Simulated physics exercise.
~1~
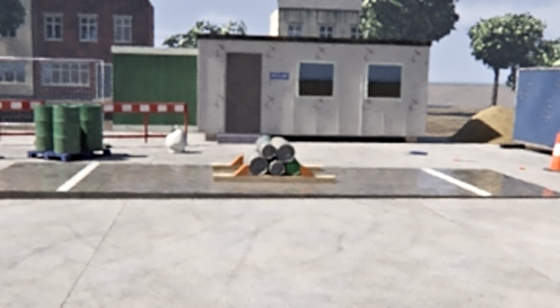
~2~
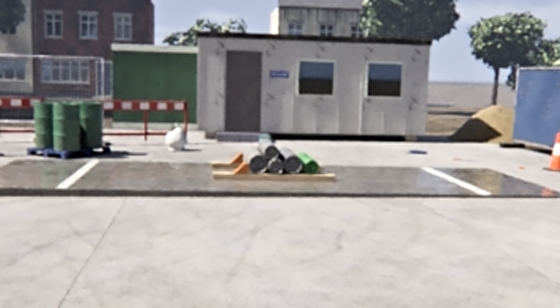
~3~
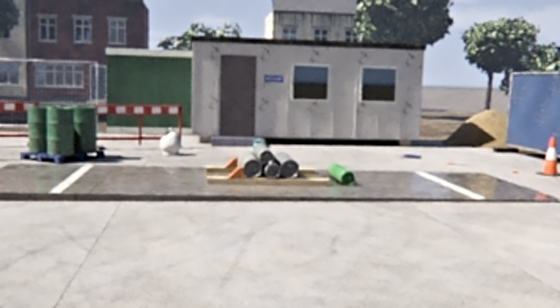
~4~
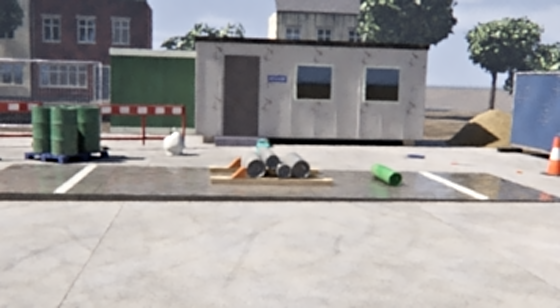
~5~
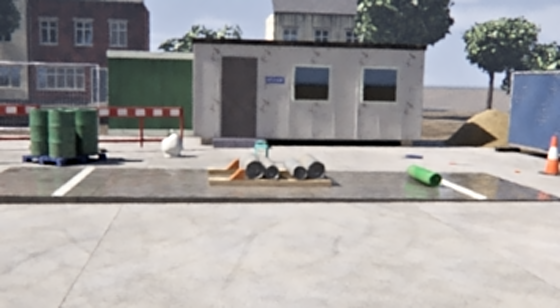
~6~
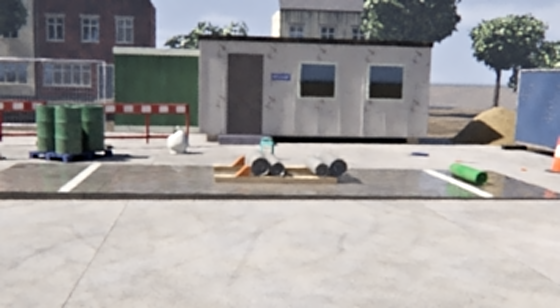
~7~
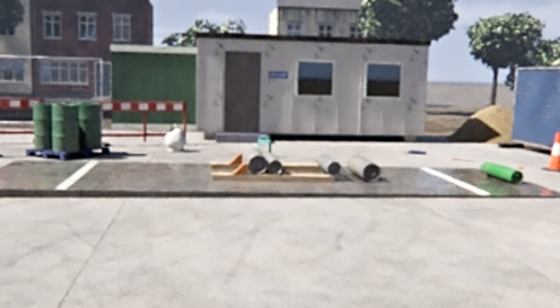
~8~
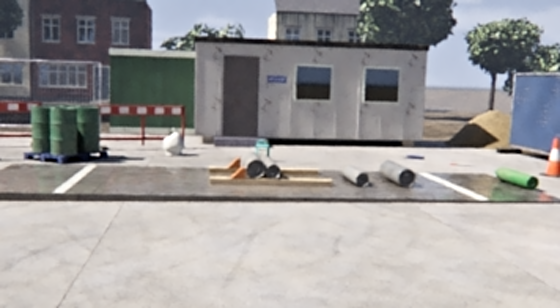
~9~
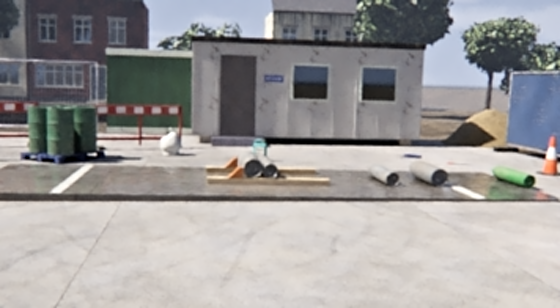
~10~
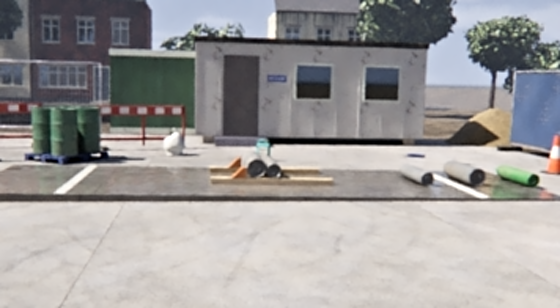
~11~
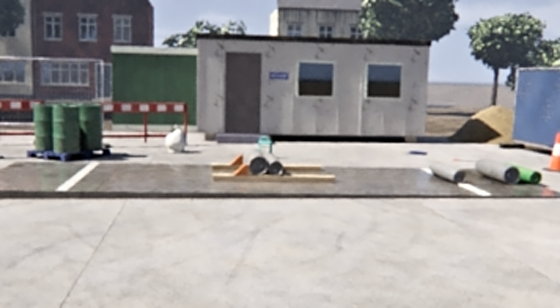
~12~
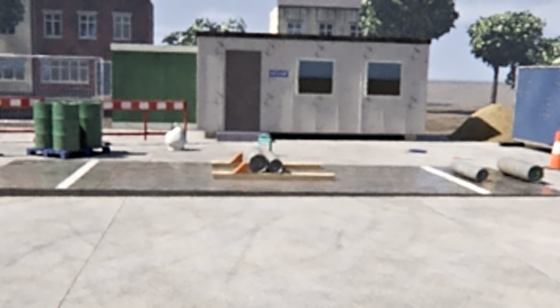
A pale site cabin stood behind a small stack of cylinders, which collapsed to the right; a green one rolled off first and passed the right-hand line, two grey ones followed it across, and two stayed on the wooden bearers.
